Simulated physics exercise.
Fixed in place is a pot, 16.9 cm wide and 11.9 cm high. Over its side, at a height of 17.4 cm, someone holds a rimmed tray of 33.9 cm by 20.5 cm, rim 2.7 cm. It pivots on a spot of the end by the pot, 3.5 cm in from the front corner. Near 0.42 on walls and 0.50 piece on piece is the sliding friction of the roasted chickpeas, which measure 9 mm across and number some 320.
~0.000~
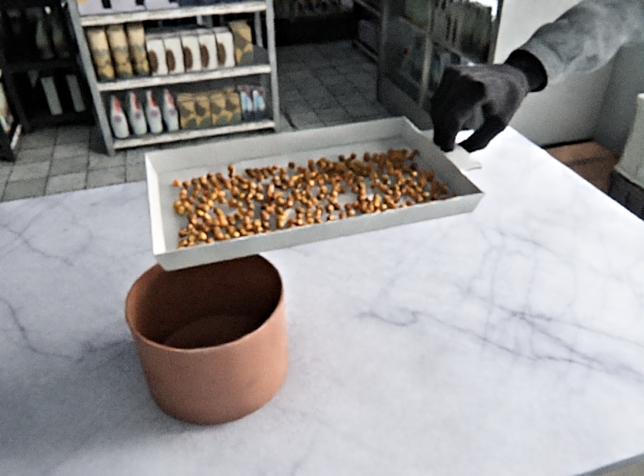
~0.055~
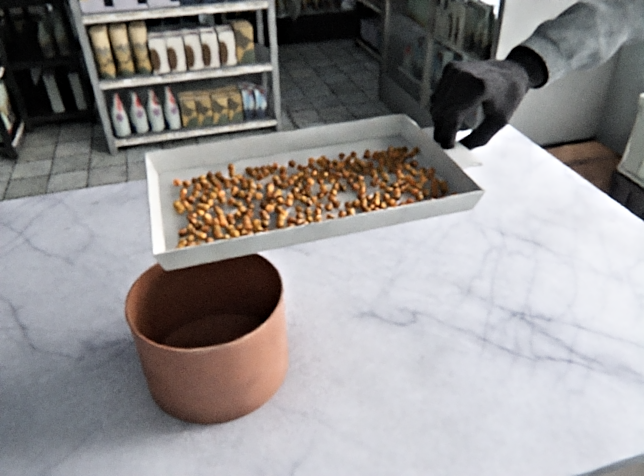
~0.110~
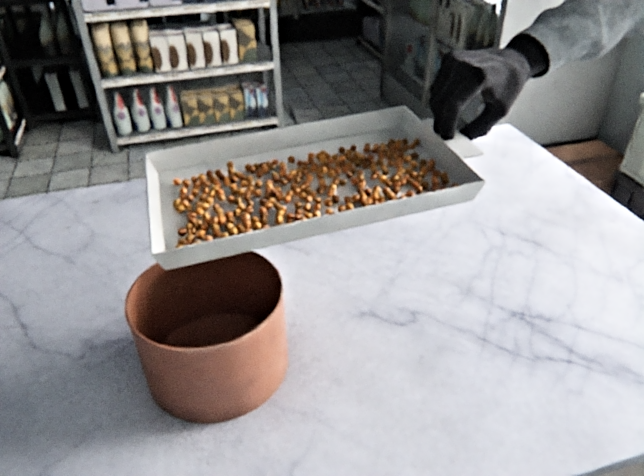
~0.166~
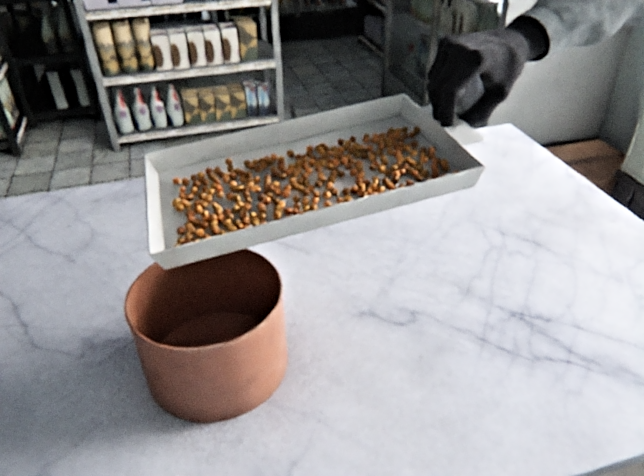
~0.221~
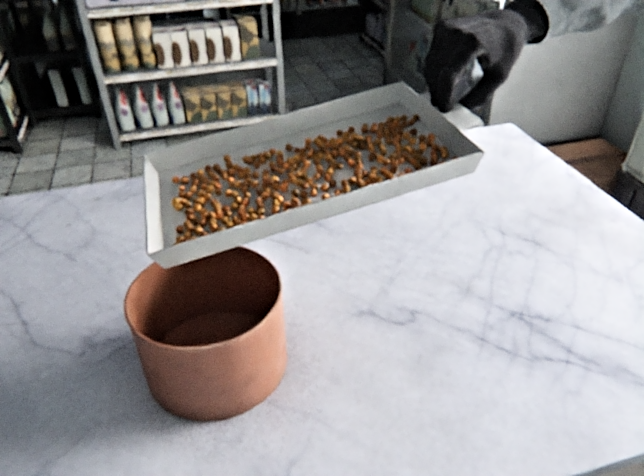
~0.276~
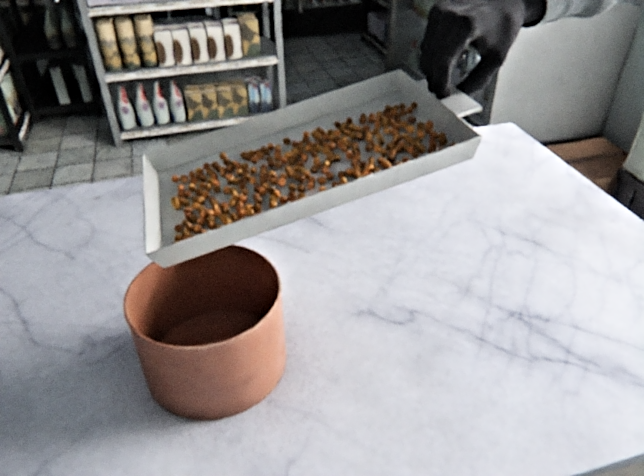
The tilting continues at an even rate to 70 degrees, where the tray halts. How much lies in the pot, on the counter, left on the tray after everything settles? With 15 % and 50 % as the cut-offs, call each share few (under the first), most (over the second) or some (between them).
My estimate: Pot: Few, counter: Few, tray: Most.
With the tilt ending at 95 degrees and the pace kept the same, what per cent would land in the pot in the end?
It would be near 5 per cent.
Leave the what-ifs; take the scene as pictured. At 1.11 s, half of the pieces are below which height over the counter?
Roughly 20 cm.
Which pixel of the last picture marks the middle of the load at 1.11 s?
At about (173, 181).
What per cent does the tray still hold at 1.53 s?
Of the load, some 95 percent.
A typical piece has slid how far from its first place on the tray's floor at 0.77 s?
Around 11 centimetres.
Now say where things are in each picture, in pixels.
Tray tilt 0 degrees, front corners at (161, 248) and (476, 191); middle of the pieces at (308, 196); pot at (206, 292), in the first frame.
Tray tilt 1 degrees, front corners at (161, 248) and (476, 188); middle of the pieces at (308, 194), in the second frame.
Tray tilt 3 degrees, front corners at (159, 248) and (476, 179); middle of the pieces at (308, 190), in the third frame.
Tray tilt 6 degrees, front corners at (157, 248) and (476, 165), lowest corner left back; middle of the pieces at (306, 183), in the fourth frame.
Tray tilt 9 degrees, front corners at (155, 247) and (474, 150), lowest corner left back; middle of the pieces at (304, 177), in the fifth frame.
Tray tilt 12 degrees, front corners at (153, 247) and (472, 135), lowest corner left back; middle of the pieces at (302, 170); pot at (204, 290). Its pace works out near 55 degrees a second, in the sixth frame.
After 0.77 s, tilt 39 degrees; the tray holds 100 %, the pot 0 %.
After 1.11 s, tilt 58 degrees; the tray holds 95 %, the pot 0 %.
After 1.53 s, tilt 70 degrees; the tray holds 95 %, the pot 0 %.
In the end, at 1.8 s, pot 0 %, counter 5 %, tray 95 %.
